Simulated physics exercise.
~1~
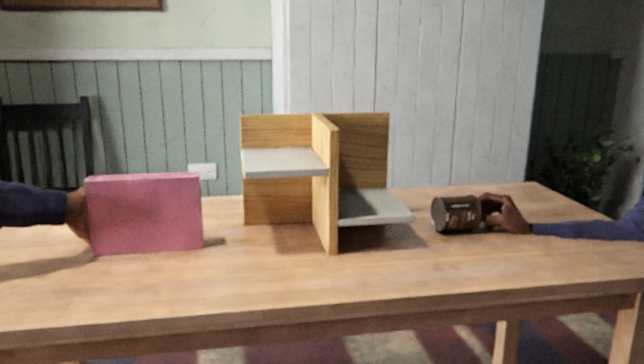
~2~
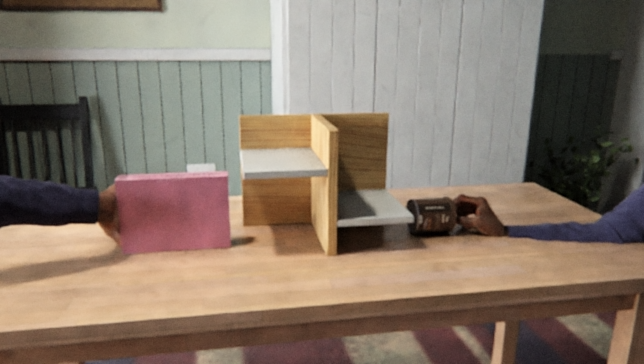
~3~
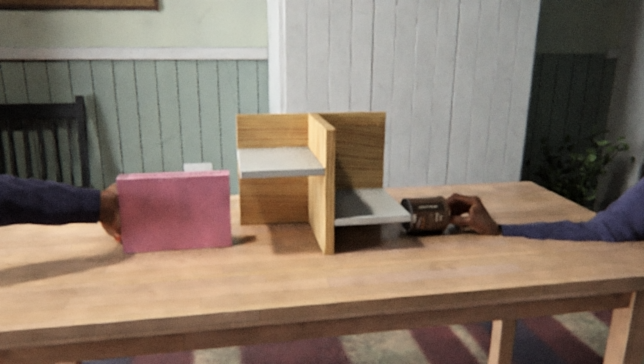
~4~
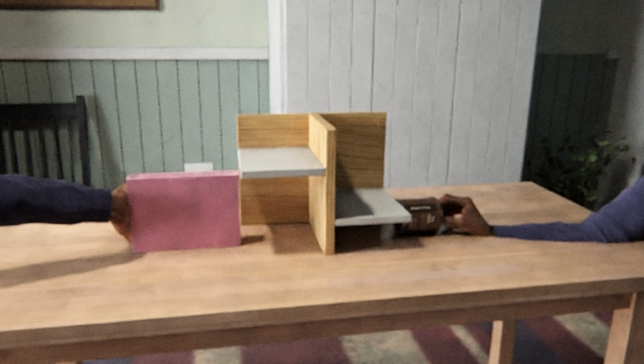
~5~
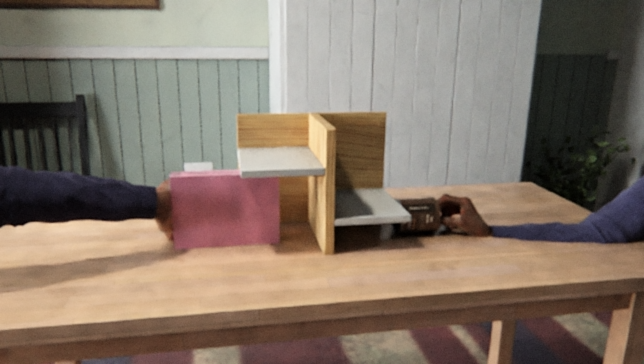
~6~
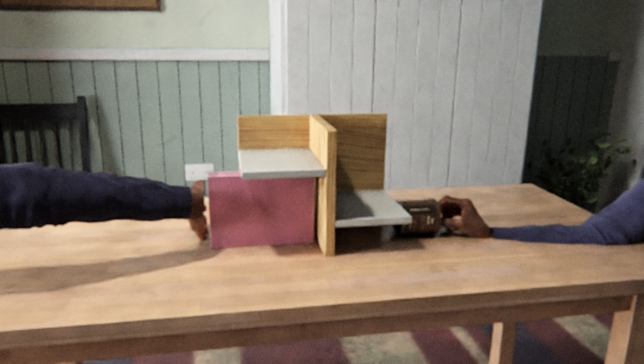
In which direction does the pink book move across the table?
The pink book moves to the right, pushed by a hand until it is under the higher shelf.
